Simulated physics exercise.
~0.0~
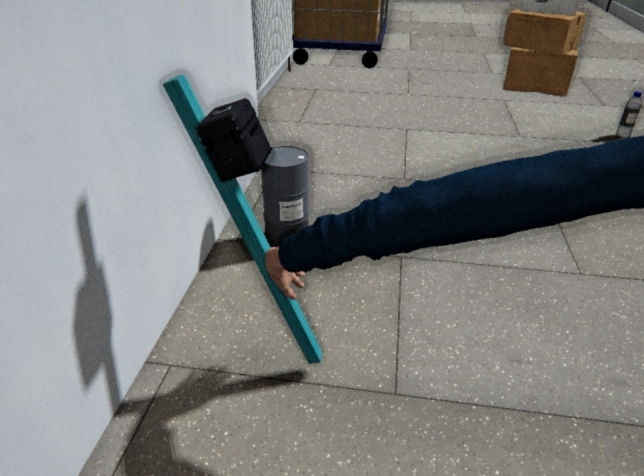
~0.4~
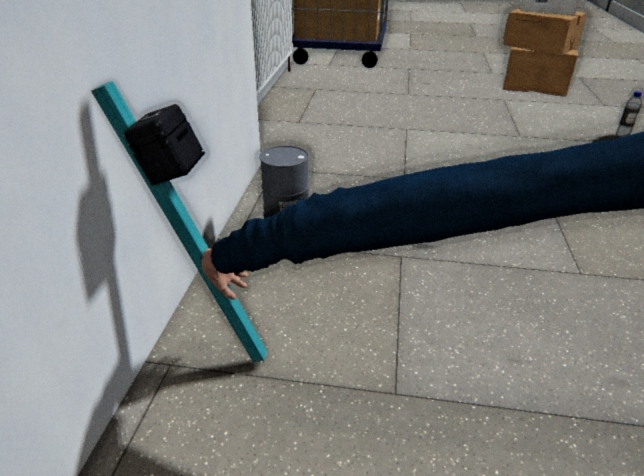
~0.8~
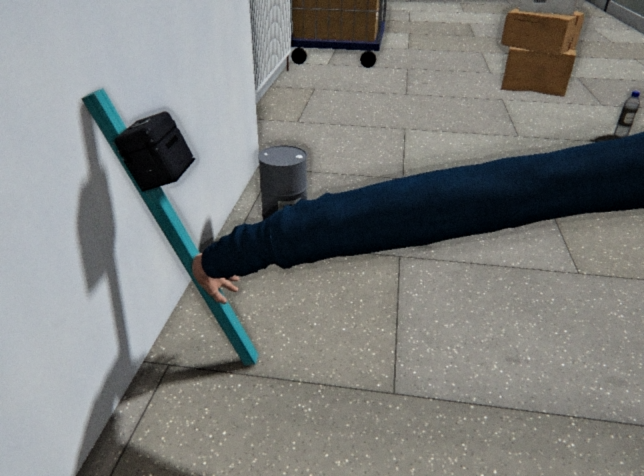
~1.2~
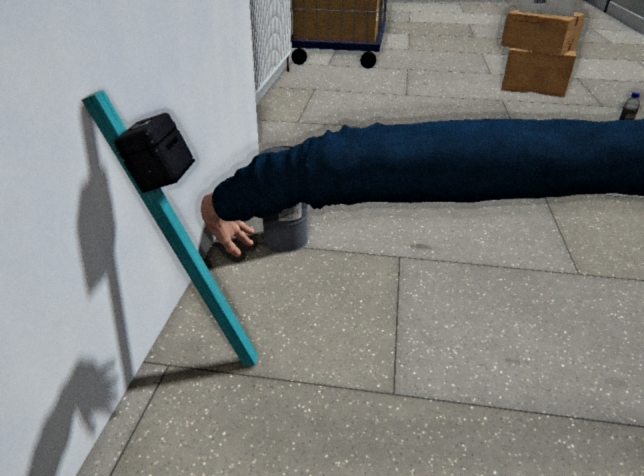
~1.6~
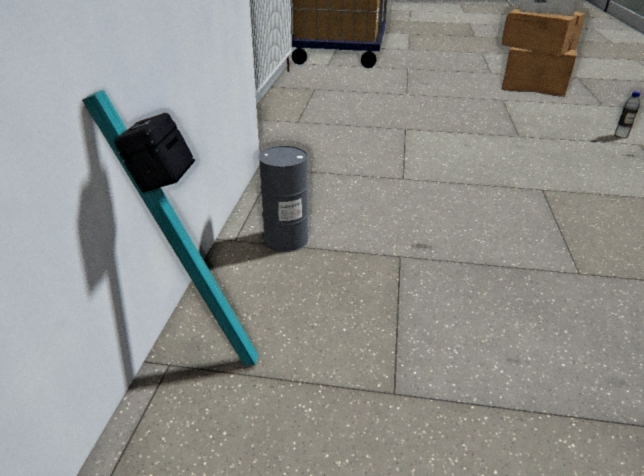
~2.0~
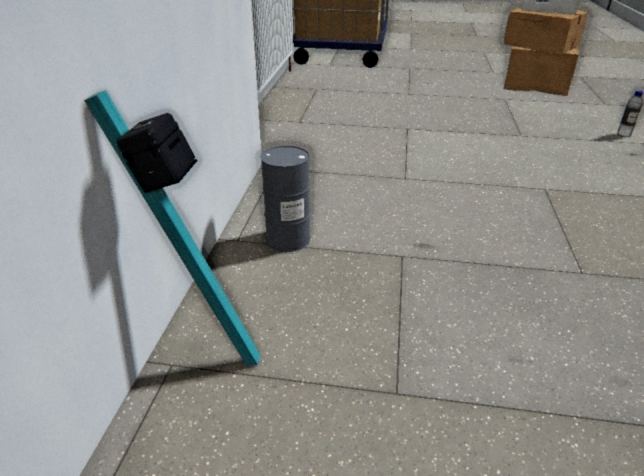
Turquoise pole with a black box attached being leant against a white wall by a hand, staying propped after the hand withdraws.
